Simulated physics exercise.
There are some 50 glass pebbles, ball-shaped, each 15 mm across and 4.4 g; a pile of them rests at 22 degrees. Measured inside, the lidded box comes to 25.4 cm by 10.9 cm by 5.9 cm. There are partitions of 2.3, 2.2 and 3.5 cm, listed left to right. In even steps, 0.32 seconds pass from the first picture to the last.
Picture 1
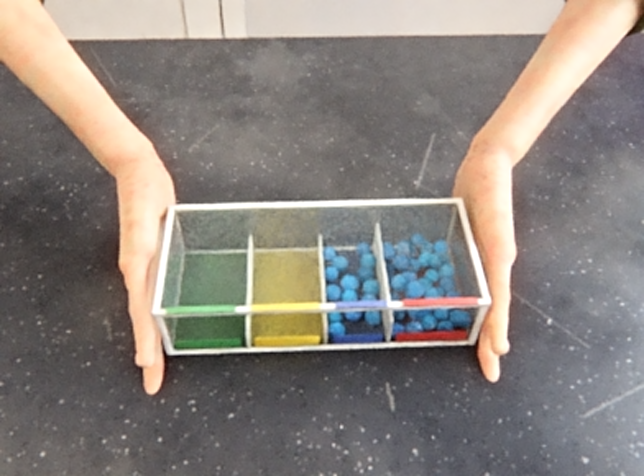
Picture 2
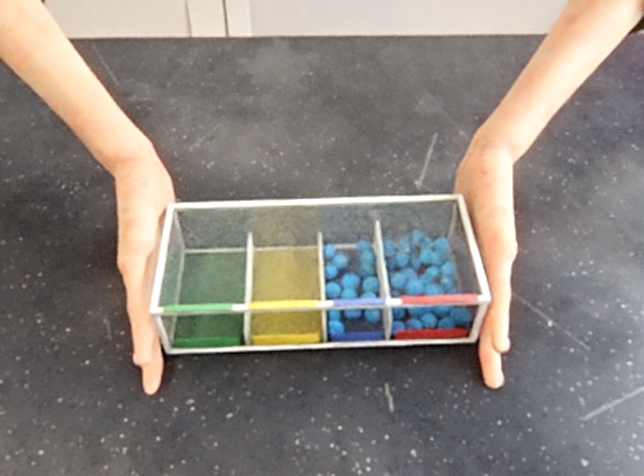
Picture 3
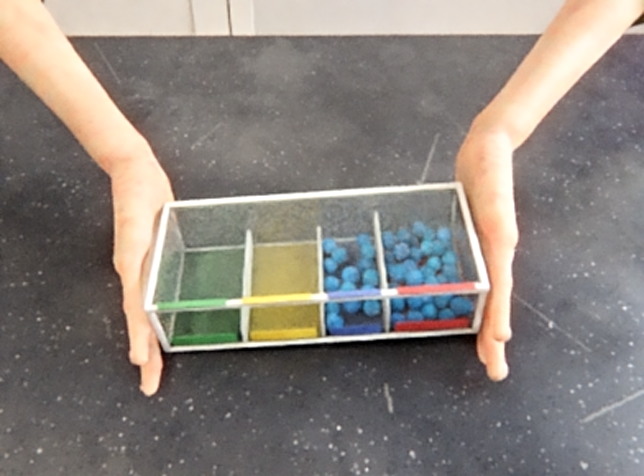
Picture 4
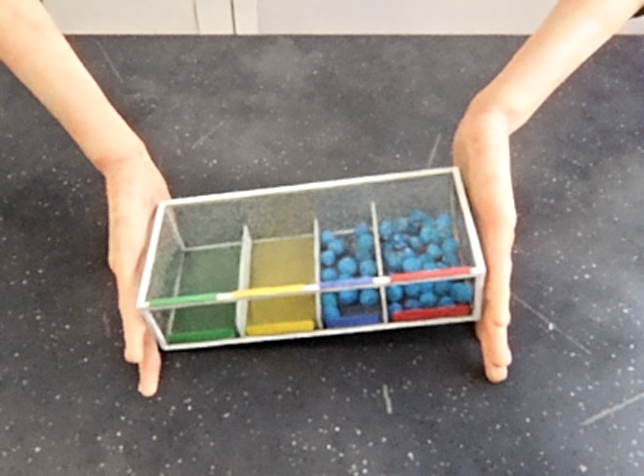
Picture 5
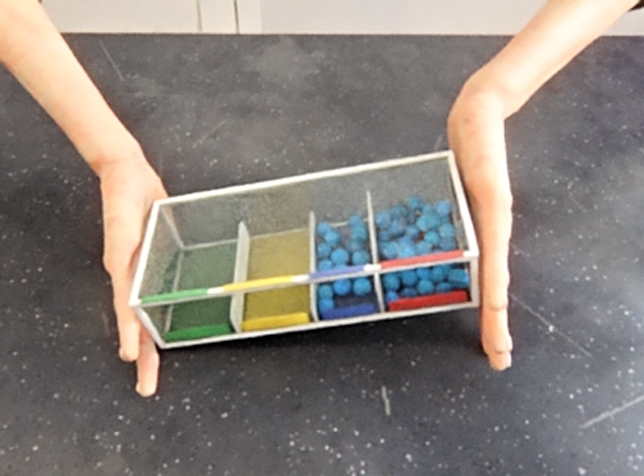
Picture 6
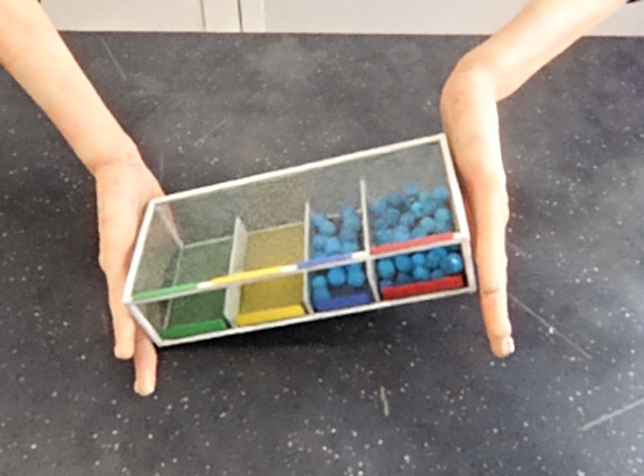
On a dark, pale-speckled countertop seen from above at an angle, two hands hold a clear, white-edged box by its ends. Its four compartments are marked green, yellow, blue and red from left to right, with small blue balls in only the two right-hand ones. The right hand steadily raises its end, tilting the box moderately down to the left, while the camera stays still.
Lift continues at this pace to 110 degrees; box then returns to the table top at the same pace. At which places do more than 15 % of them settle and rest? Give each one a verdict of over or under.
Red - under; blue - under; green - over; yellow - under.
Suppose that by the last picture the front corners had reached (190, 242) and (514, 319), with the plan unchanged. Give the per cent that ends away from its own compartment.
I'd say close to 25 in a hundred.
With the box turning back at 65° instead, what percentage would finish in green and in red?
Result - green at 5 percent, red at 65 percent.
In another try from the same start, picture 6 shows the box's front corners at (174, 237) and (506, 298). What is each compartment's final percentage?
Red 100 %; blue 0 %; green 0 %; yellow 0 %.
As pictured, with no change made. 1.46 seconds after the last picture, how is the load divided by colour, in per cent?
Red 30; blue 10; green 30; yellow 30.
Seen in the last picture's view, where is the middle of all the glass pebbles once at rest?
Roughly (208, 283).
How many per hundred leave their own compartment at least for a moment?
That share comes to about 95 per cent.
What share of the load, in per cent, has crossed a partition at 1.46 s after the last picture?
Reading: Close to 70 %.
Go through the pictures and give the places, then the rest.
Box tilt 0 degrees, front corners at (159, 311) and (484, 301); red 70 %, blue 30 %, in the first picture.
Box tilt 1 degrees, front corners at (156, 310) and (484, 298), in the second picture.
Box tilt 4 degrees, front corners at (151, 307) and (483, 286), lowest corner left back, in the third picture.
Box tilt 9 degrees, front corners at (143, 305) and (478, 270), lowest corner left back, in the fourth picture.
Box tilt 13 degrees, front corners at (136, 302) and (472, 253), lowest corner left back, in the fifth picture.
Box tilt 17 degrees, front corners at (128, 300) and (462, 235), lowest corner left back; red 70 %, blue 30 %, in the sixth picture.
Then, 1.46 s after the last picture, tilt 110 degrees; red 30 %, blue 10 %, green 30 %, yellow 30 %.
Then, 2.43 s after the last picture, tilt 50 degrees; red 5 %, green 95 %.
Then, 3.39 s after the last picture, tilt 0 degrees; red 5 %, green 95 %.
In the end, red 5 %, blue 0 %, green 95 %, yellow 0 %.
